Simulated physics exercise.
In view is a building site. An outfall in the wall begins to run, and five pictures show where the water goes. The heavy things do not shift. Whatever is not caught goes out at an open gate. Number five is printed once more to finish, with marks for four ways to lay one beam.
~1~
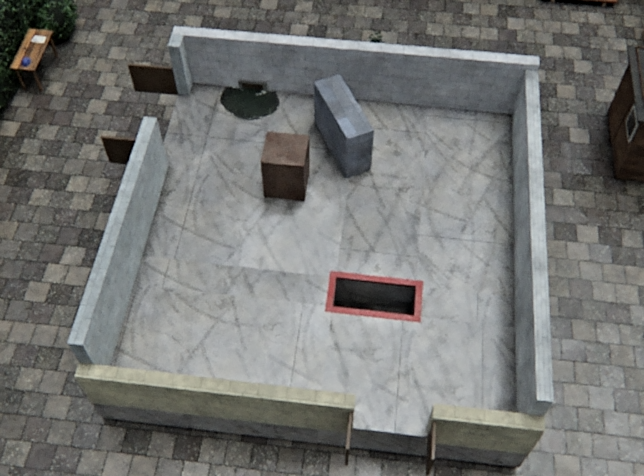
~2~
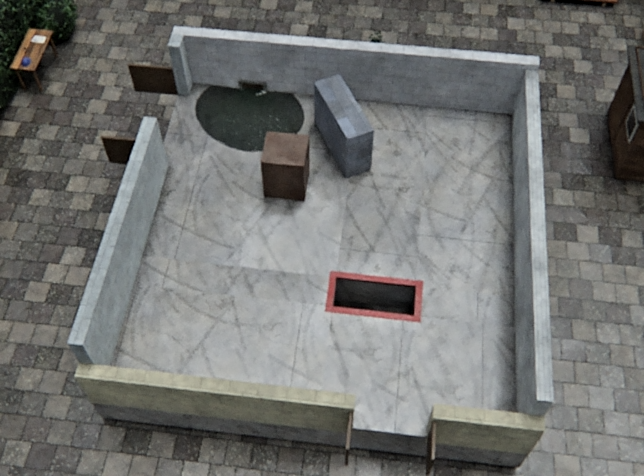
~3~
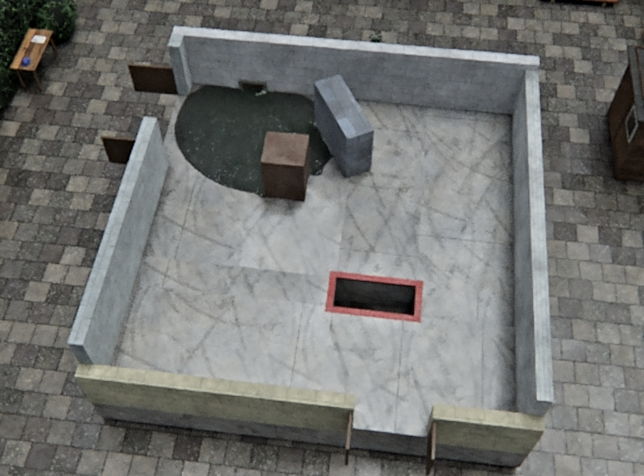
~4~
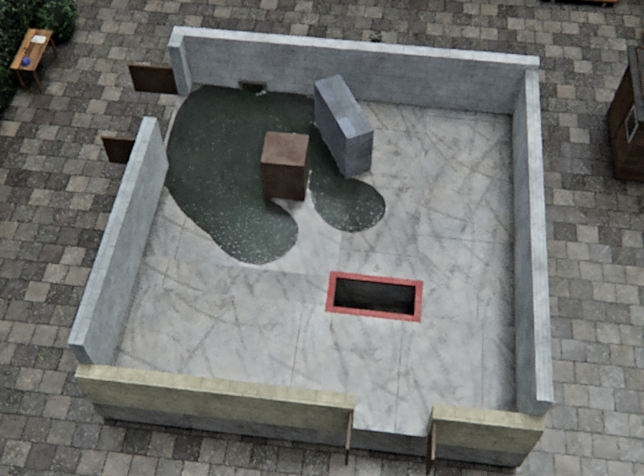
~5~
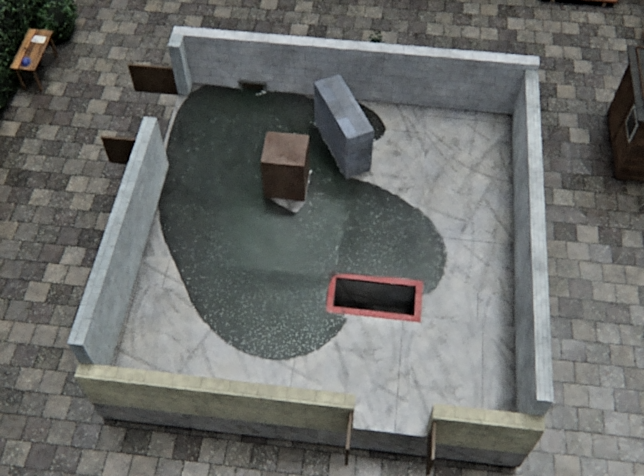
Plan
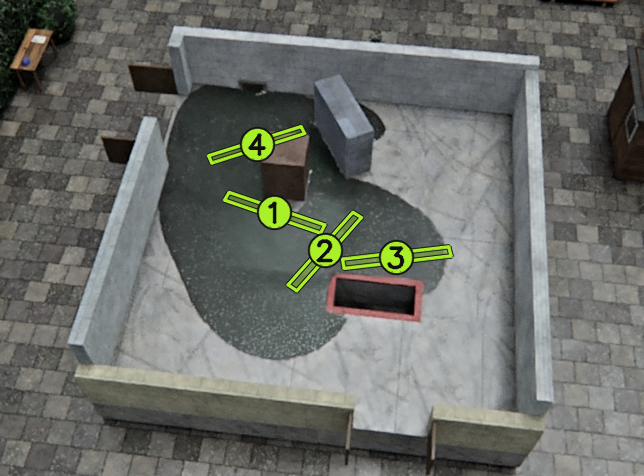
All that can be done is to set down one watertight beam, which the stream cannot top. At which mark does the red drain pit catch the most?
Go for 1.
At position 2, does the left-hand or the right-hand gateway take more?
The right one.
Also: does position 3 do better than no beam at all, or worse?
Position 3 is worse.
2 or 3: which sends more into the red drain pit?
Here it is position 3.
On the marked copy, 1 from (226, 196) to (322, 228); 2 from (292, 287) to (357, 214); 3 from (343, 263) to (449, 251); 4 from (210, 159) to (302, 130).
If 1 is chosen, about 33 % of the stream runs into the red drain pit, about 60 % out by the gates.
If 2 is chosen, about 7 % of the stream runs into the red drain pit, about 87 % out by the gates.
If 3 is chosen, about 17 % of the stream runs into the red drain pit, about 76 % out by the gates.
If 4 is chosen, about 14 % of the stream runs into the red drain pit, about 79 % out by the gates.
